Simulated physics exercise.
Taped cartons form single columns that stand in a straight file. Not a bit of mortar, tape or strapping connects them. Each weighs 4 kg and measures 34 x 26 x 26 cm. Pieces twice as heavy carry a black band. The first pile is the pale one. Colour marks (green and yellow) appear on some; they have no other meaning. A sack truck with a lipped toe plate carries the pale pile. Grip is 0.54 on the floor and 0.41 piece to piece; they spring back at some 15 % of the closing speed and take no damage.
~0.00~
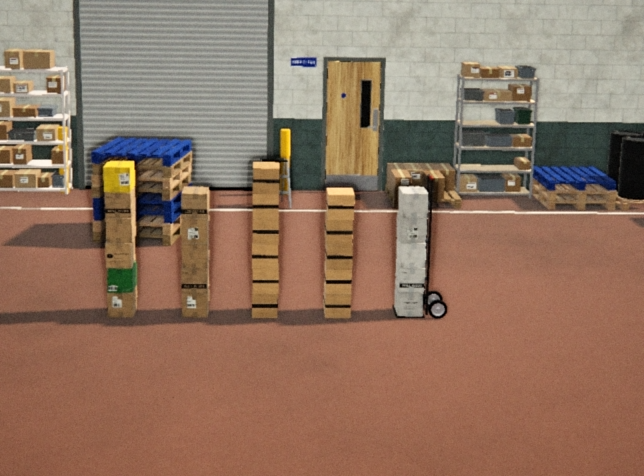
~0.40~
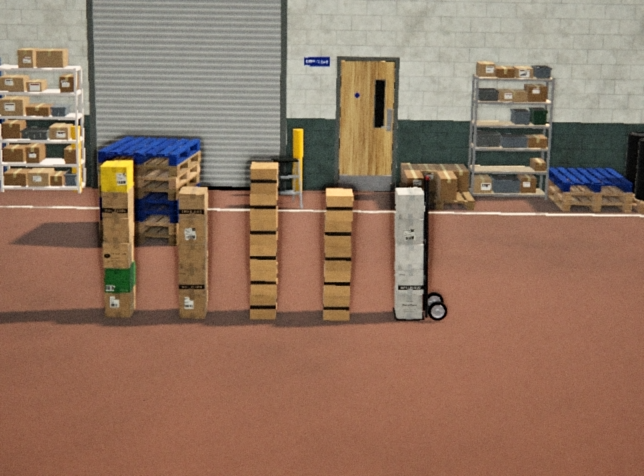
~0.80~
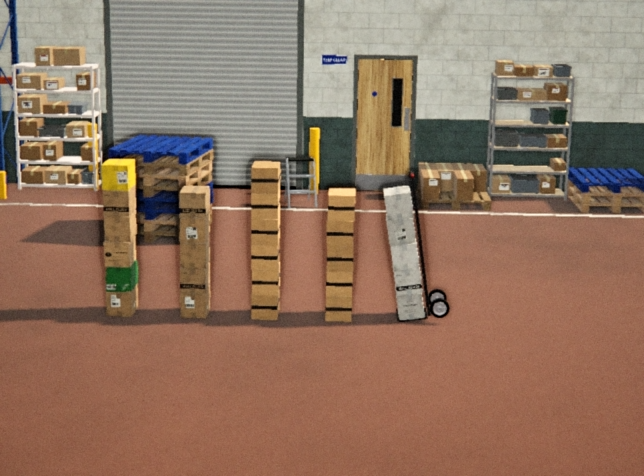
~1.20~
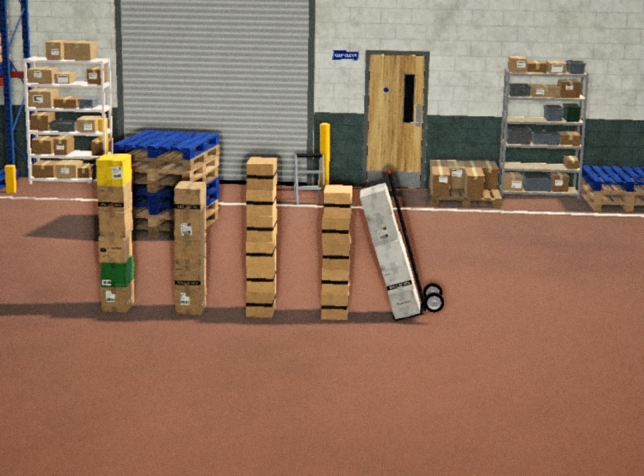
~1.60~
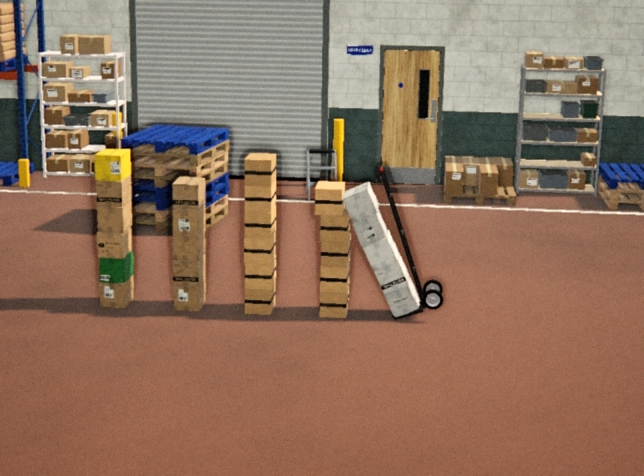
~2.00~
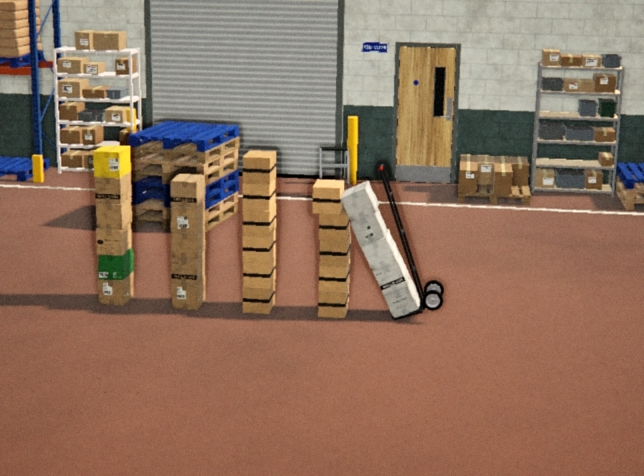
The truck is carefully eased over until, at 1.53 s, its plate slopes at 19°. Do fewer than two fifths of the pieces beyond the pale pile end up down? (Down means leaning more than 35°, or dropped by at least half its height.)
Yes.
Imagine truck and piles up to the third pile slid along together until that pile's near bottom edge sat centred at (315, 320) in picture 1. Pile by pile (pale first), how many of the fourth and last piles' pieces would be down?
In that case fourth pile 0 and last pile 0.
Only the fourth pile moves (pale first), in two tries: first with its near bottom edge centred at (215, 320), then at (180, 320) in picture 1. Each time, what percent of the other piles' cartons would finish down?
0 and 0 %.
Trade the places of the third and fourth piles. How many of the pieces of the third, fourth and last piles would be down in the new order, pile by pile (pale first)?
After the swap, the third pile would have 0 down, the fourth 0 and the last 0.
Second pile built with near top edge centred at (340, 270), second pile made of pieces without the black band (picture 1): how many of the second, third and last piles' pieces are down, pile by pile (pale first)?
Pile by pile that makes second 0, third 0, last 0.
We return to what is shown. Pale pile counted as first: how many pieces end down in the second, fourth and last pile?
Counting pieces, the second pile has 0, the fourth 0 and the last 0.
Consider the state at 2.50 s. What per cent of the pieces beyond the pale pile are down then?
0 per cent.
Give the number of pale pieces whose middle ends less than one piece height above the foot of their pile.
Count: 1.
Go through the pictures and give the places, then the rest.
In the first frame (places mark the middle of the side facing us; the camera moves round a little), truck frame (431, 207) 0° forward; yellow carton (117, 180); green carton (120, 281); the rest undisturbed.
In the second frame, truck frame (428, 208) 2° forward; yellow carton (114, 180).
In the third frame, truck frame (416, 205) 9° forward, top of the pale pile leaning 9°; yellow carton (115, 178); the rest undisturbed.
In the fourth frame, truck frame (396, 202) 16° forward, top of the pale pile leaning 18°; yellow carton (110, 173); the rest undisturbed.
In the fifth frame, truck frame (390, 199) 19° forward, top of the pale pile leaning 24°; yellow carton (108, 168); one has shifted.
In the sixth frame, truck frame (389, 198) 19° forward, top of the pale pile leaning 26°; yellow carton (106, 165); green carton (110, 268); one has shifted.
After 2.10 s, 0 of the pale pile down; none of the 22 other cartons down, 1 disturbed.
At rest (2.6 s), 0 of the pale pile down; none of the 22 other cartons down, 1 disturbed; green carton unmoved; yellow carton unmoved. That is 0 per cent. As the last picture would show them, middles, green carton near (116, 263), yellow carton near (112, 161).
